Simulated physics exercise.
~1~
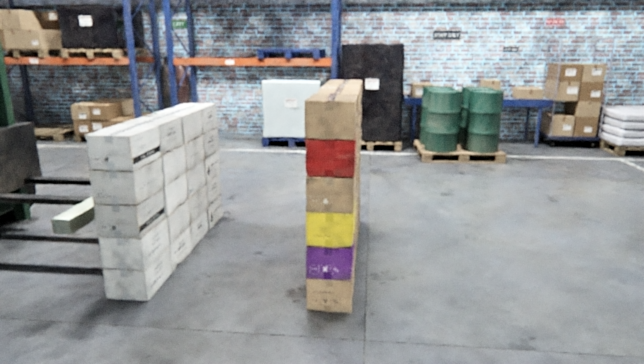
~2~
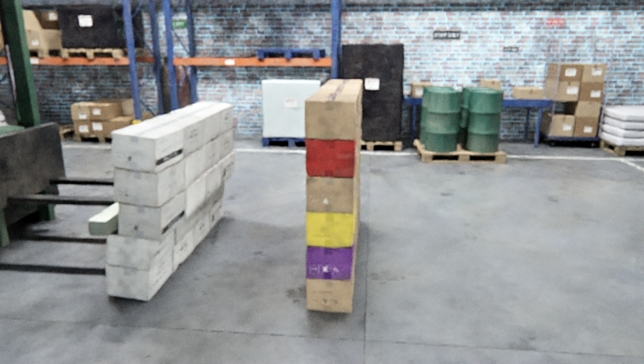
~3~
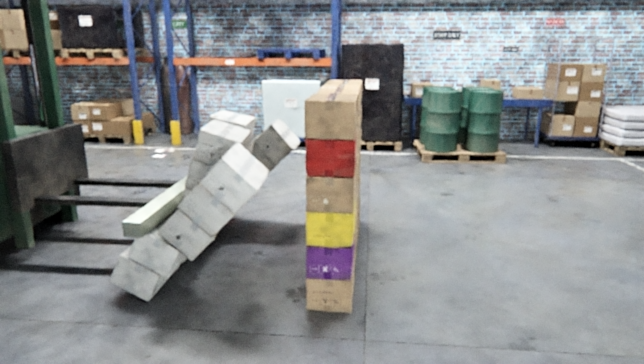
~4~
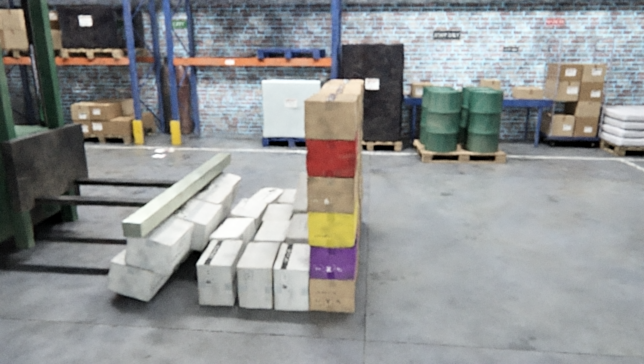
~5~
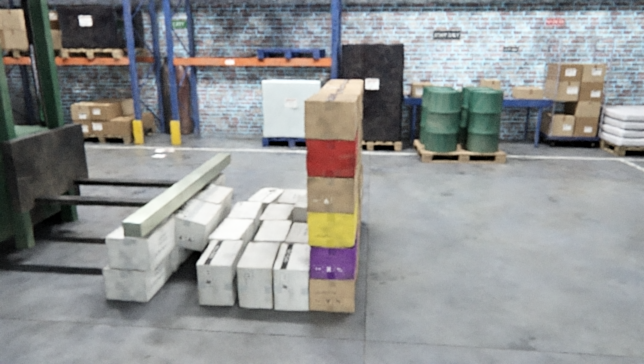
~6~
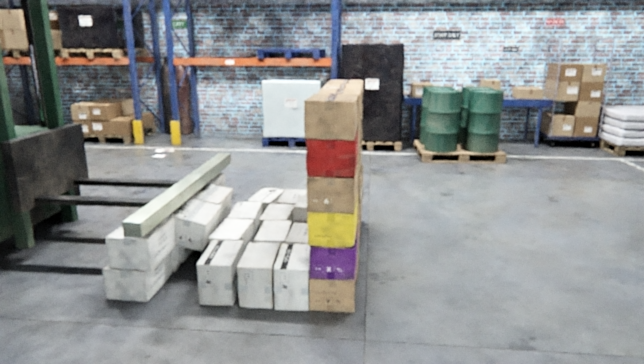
In a warehouse, a lift truck topples pale cartons against a brown stack that stays standing.
